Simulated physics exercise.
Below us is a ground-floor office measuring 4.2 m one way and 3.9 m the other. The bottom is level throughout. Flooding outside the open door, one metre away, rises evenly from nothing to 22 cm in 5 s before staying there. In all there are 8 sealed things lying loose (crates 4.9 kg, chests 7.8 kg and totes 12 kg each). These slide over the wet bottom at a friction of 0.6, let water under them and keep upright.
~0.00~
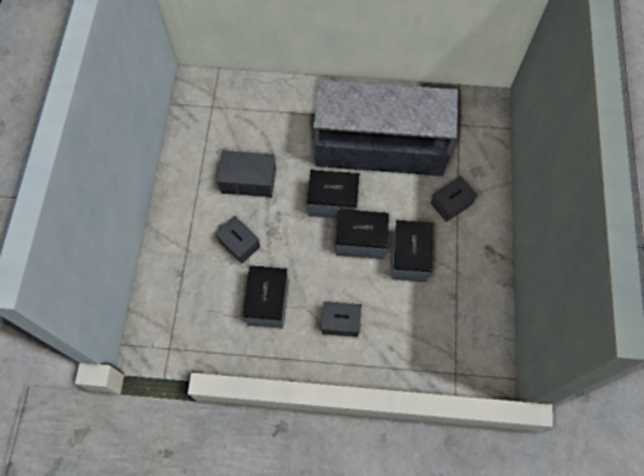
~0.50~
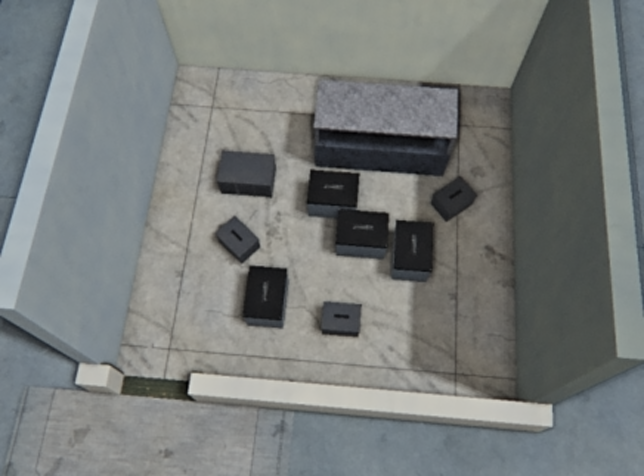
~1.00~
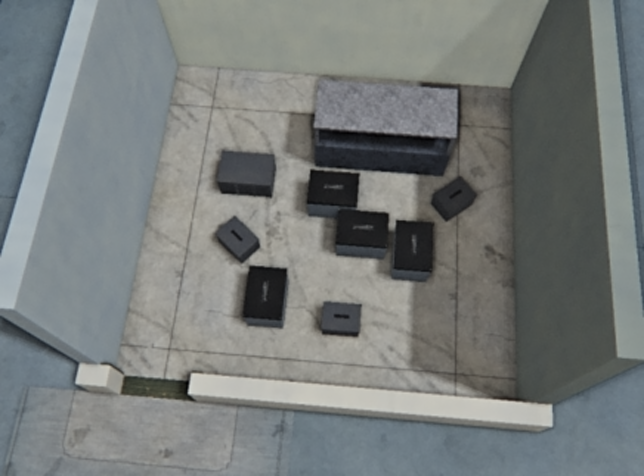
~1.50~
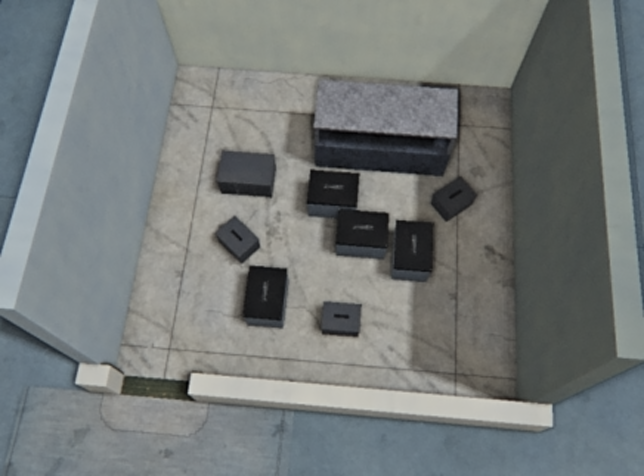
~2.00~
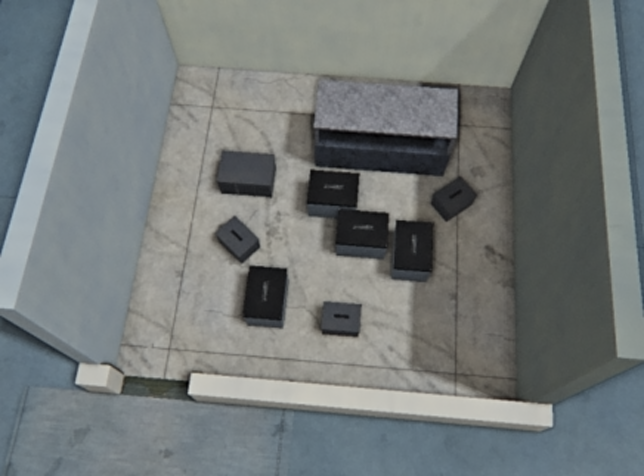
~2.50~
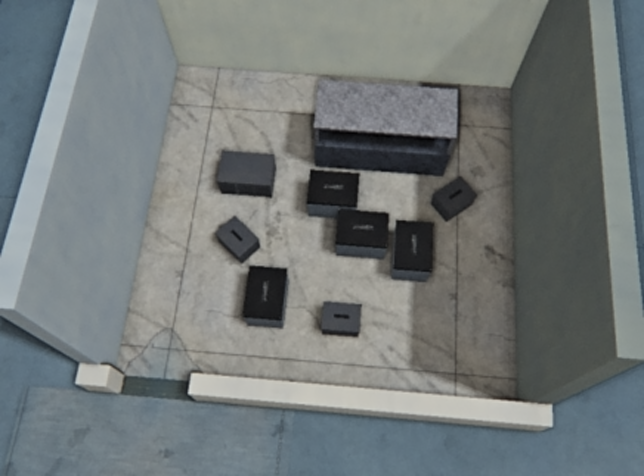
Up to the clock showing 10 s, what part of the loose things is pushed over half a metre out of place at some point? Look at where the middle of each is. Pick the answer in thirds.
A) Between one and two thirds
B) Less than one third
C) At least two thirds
The answer is B.
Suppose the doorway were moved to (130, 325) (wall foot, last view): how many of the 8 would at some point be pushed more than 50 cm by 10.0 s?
In that case the number is 3.
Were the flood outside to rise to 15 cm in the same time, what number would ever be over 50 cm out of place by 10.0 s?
The answer would then be 0.
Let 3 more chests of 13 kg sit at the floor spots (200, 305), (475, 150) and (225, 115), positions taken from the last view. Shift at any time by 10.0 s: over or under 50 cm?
In order: Above the mark, below the mark, above the mark.
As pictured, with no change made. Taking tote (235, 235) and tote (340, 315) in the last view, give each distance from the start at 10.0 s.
10 cm and 0 cm respectively.
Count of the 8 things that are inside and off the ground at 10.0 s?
At that point I count 1.
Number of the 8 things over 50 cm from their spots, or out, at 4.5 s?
By then 0.
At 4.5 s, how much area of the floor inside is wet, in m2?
About 3.5 m2.
After 3.5 s 0 of 8 are over 50 cm from their spots; 0 afloat.
After 4.5 s 0 of 8 are over 50 cm from their spots; 0 afloat.
After 7.0 s 0 of 8 are over 50 cm from their spots; 0 afloat.
After 10.0 s 1 of 8 are over 50 cm from their spots, and 1 have been at some point; 1 afloat.
